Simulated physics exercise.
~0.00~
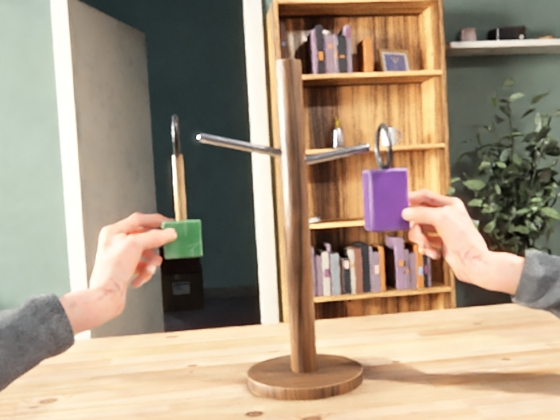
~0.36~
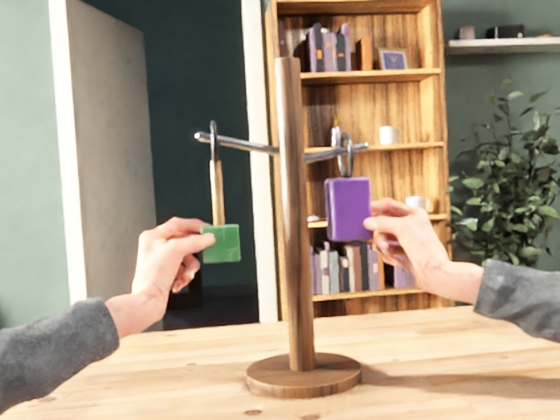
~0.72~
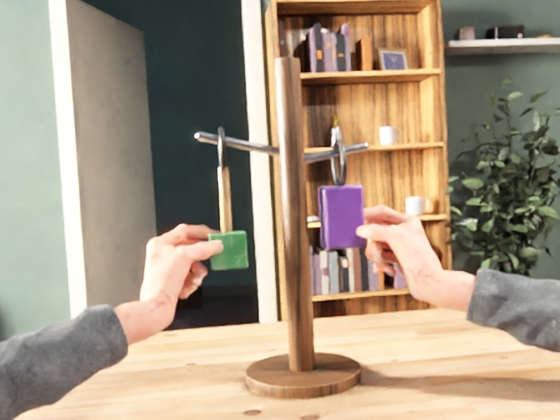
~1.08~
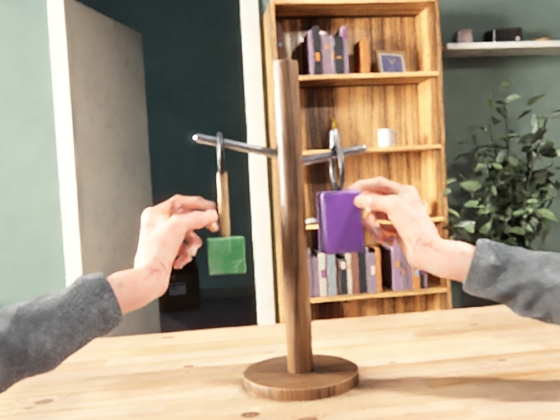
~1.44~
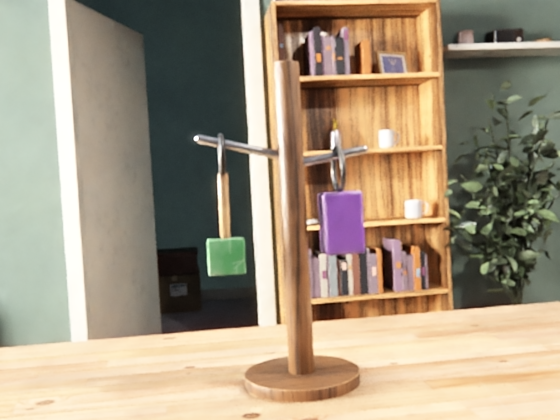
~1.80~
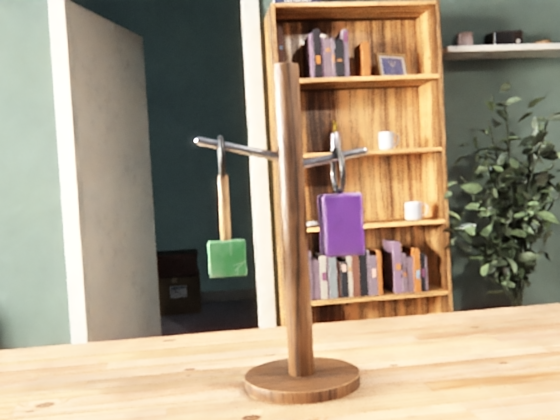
In a bright room, a gently swaying view looks across a pale wooden table, with a doorway, a bookcase and a leafy plant behind. A wooden stand with two metal pegs rises from the tabletop. From the left, a hand in a grey sleeve holds a green brush-like object with a ring, while a hand on the right holds a ringed purple pouch. Both hands move inward, bring the rings onto the pegs and lower the objects slightly. The hands then let go and withdraw, leaving the green object hanging on the left and the purple pouch on the right.
